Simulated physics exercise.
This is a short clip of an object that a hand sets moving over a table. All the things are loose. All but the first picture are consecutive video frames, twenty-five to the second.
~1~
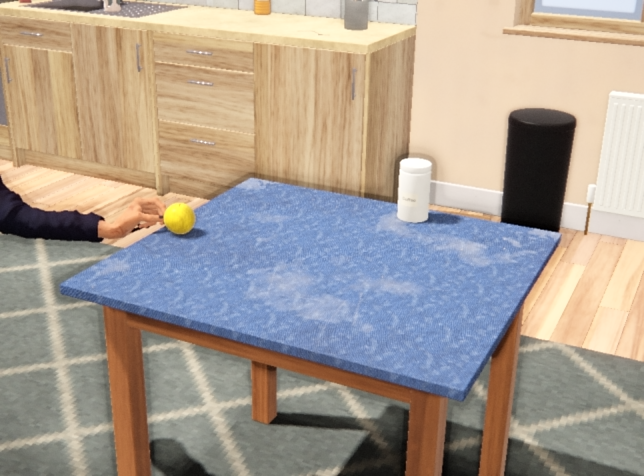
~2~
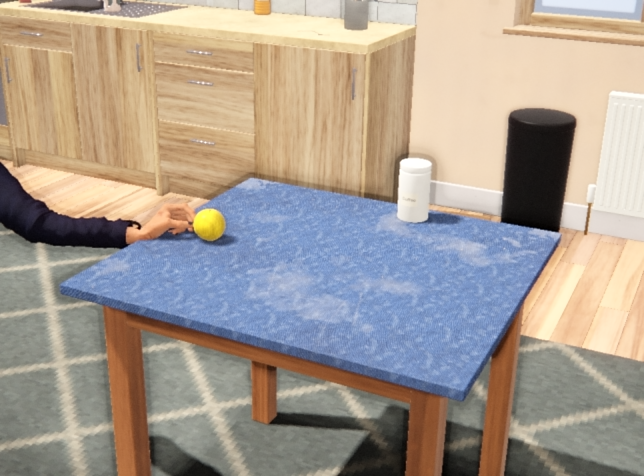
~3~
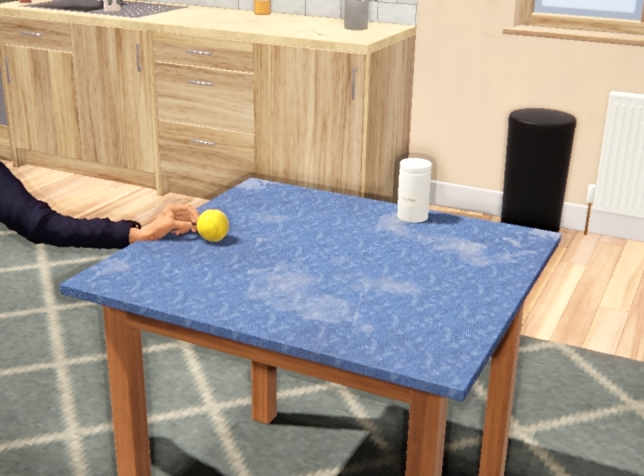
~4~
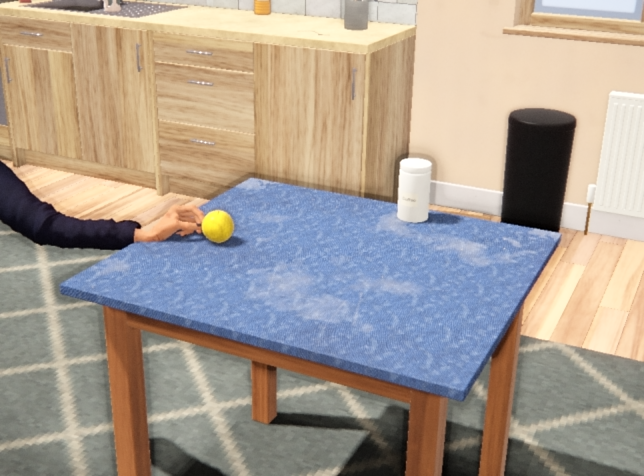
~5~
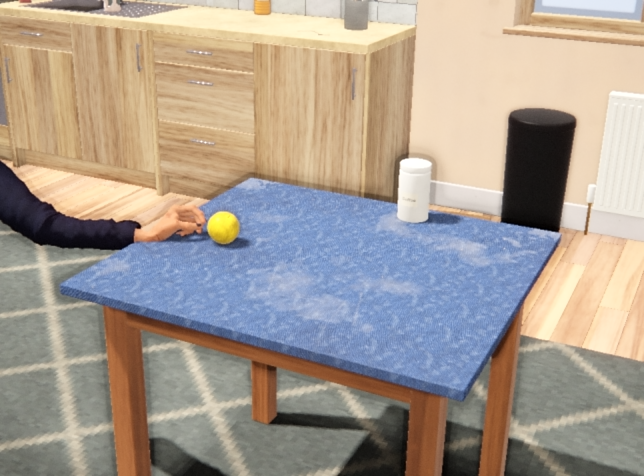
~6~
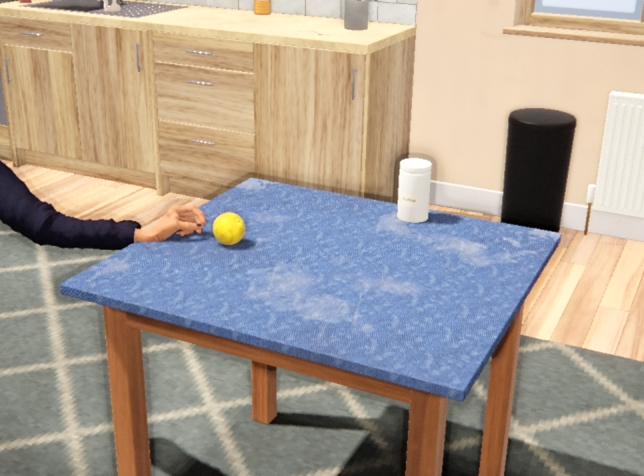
A yellow apple was pushed to the right by a hand at the left side of a blue table, then rolled a little way from the fingers, while a white canister stayed still.
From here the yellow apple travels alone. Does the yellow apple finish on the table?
Yes, it finishes on the table.
Then, 0.10 s later than the last frame, yellow apple moved about its own width near (241, 231).
Then, 0.20 s later than the last frame, yellow apple moved about its own width near (252, 234).
Then, 0.40 s later than the last frame, yellow apple moved well along near (266, 237).
Then, 0.60 s later than the last frame, yellow apple moved well along near (274, 238).
When it is over, moved from the start, yellow apple. End places, in pixels of the last picture, yellow apple near (274, 238).
